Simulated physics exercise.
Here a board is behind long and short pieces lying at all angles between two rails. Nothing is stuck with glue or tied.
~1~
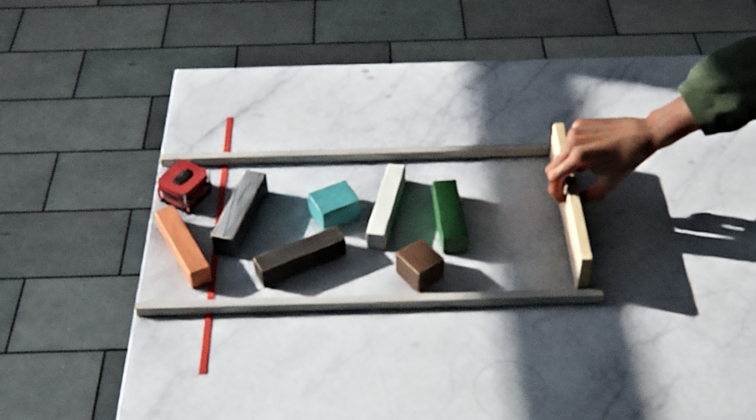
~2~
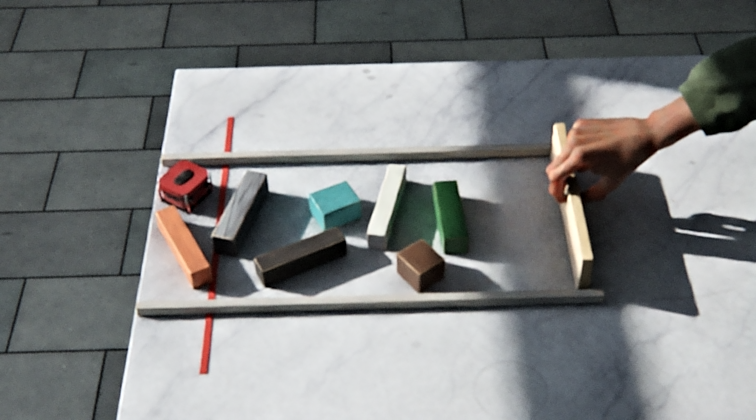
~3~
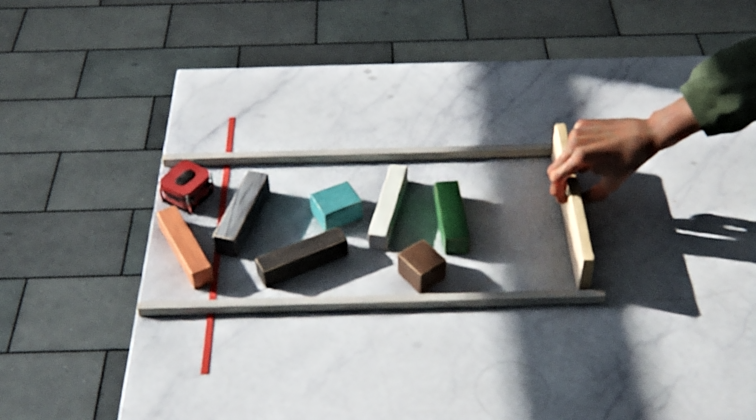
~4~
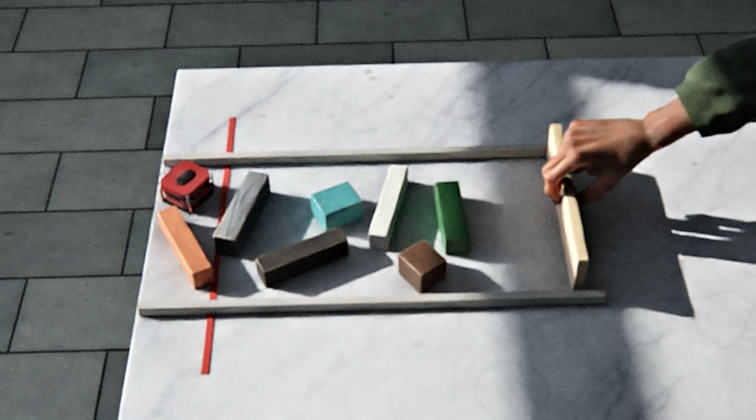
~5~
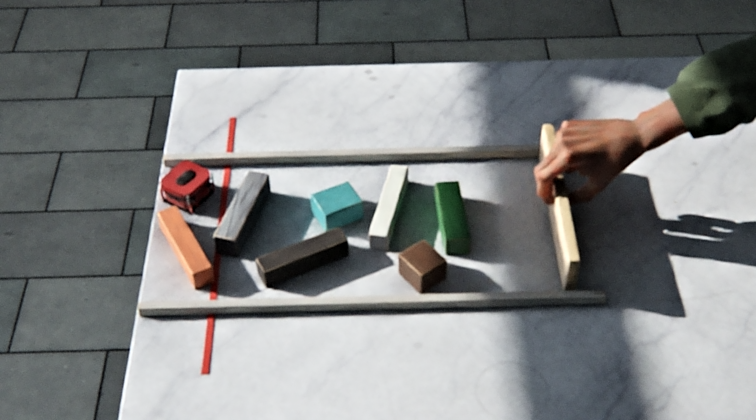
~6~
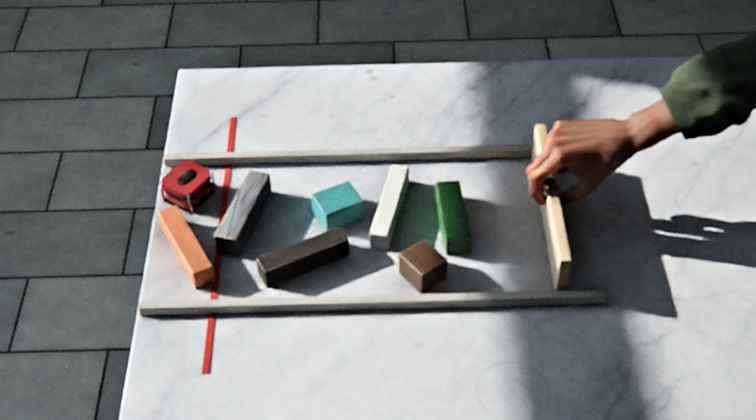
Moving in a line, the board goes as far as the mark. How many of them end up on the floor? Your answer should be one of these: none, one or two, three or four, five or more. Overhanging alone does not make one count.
The count is three or four.
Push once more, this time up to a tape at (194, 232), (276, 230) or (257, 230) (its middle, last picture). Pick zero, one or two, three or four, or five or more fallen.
Counts for the three tries are either three or four, one or two and just one or two.
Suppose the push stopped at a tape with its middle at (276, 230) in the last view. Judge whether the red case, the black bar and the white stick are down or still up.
The red case is gone. The black bar is still there. The white stick is still there.
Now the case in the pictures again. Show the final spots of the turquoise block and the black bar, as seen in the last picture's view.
In the last picture the turquoise block sits around (161, 195) and the black bar around (167, 264).
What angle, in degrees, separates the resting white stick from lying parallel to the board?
Around 0 degrees.
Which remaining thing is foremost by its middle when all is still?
Answer - the turquoise block.
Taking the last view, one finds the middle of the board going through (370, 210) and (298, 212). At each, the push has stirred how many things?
First position 5; second position 8.
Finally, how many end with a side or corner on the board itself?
In contact: 2.
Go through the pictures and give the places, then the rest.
In the first picture, red case (184, 186); orange bar (183, 246); grey stick (241, 212); board (570, 204); tape (218, 231).
In the second picture, orange bar (184, 246); white stick (388, 206).
In the third picture, grey stick (243, 213); board (572, 205).
In the fourth picture, red case (187, 187); brown block (422, 266).
In the fifth picture, orange bar (185, 247); turquoise block (337, 206).
In the sixth picture, red case (188, 187); orange bar (186, 246); grey stick (244, 213); board (550, 205); tape (221, 231).
Early on, none off yet; red case at rest near (188, 187); orange bar at rest near (186, 246); grey stick at rest near (244, 213).
A while later, none off yet; red case leaning a little near (143, 189); orange bar travelled a little near (151, 246); grey stick travelled about its own width near (175, 209).
Finally, the number that fall off is three or four; lost, grey stick, orange bar and red case.
